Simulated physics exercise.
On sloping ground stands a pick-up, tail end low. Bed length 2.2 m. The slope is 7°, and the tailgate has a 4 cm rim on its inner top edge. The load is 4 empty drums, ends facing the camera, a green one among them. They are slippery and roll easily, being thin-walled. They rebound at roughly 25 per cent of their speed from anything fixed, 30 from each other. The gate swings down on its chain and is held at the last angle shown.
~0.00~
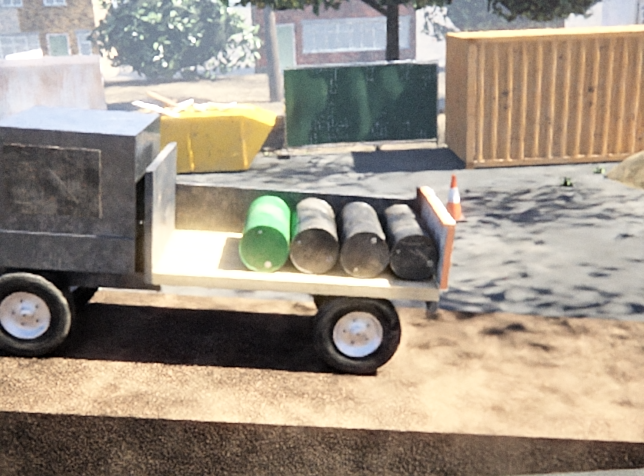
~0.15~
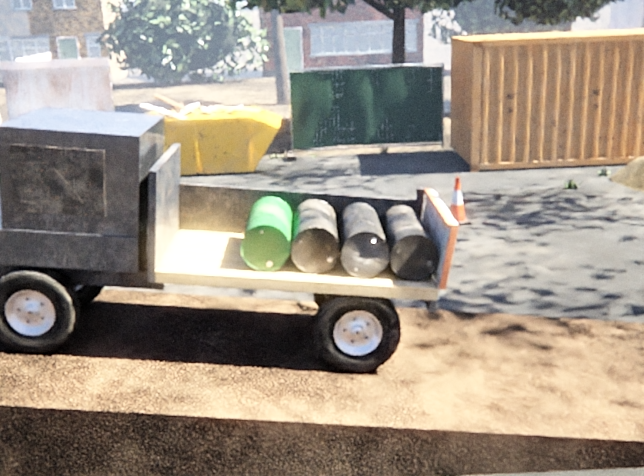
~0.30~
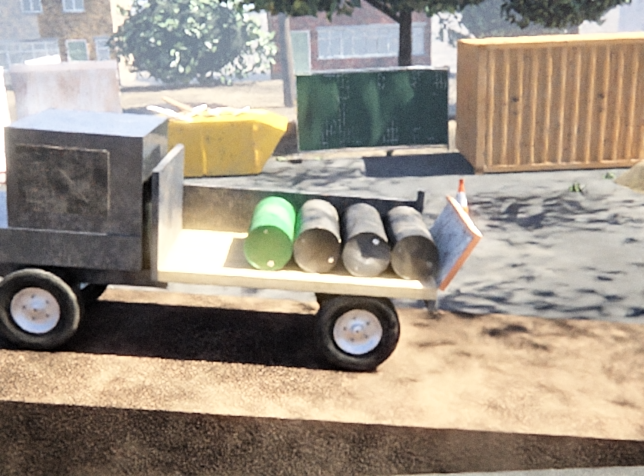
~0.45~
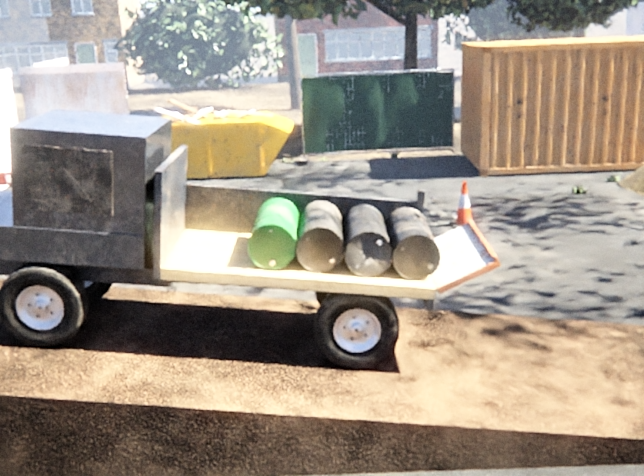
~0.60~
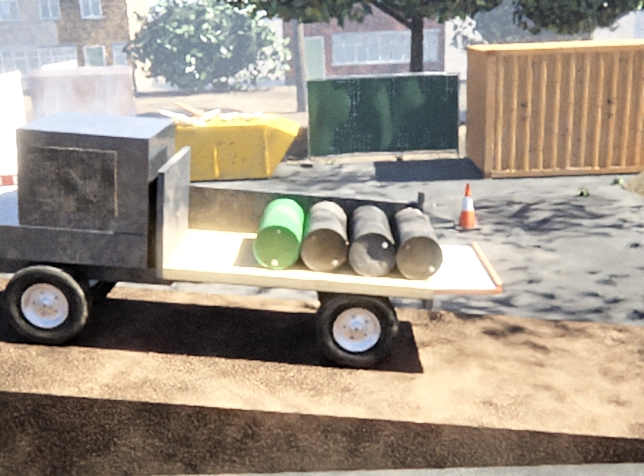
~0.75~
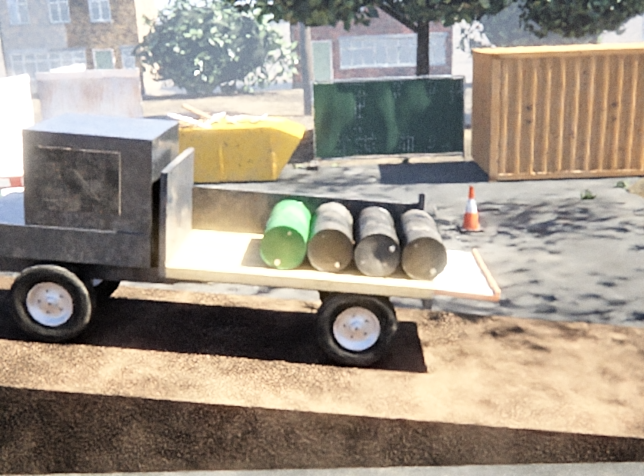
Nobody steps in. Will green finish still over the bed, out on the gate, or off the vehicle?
The green one is left off the vehicle.
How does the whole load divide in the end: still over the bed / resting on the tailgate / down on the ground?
0, 0 and 4.
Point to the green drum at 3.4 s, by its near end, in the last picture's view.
Near (520, 276).
Then, 1.9 s in, green is on the bed, 55 cm short of the hinge, rolling right; 1 of 4 is out.
Then, 3.4 s in, green is dropping off the gate; 4 of 4 are out.
In the end (5.5 s), green is out on the ground; 4 of 4 are out.
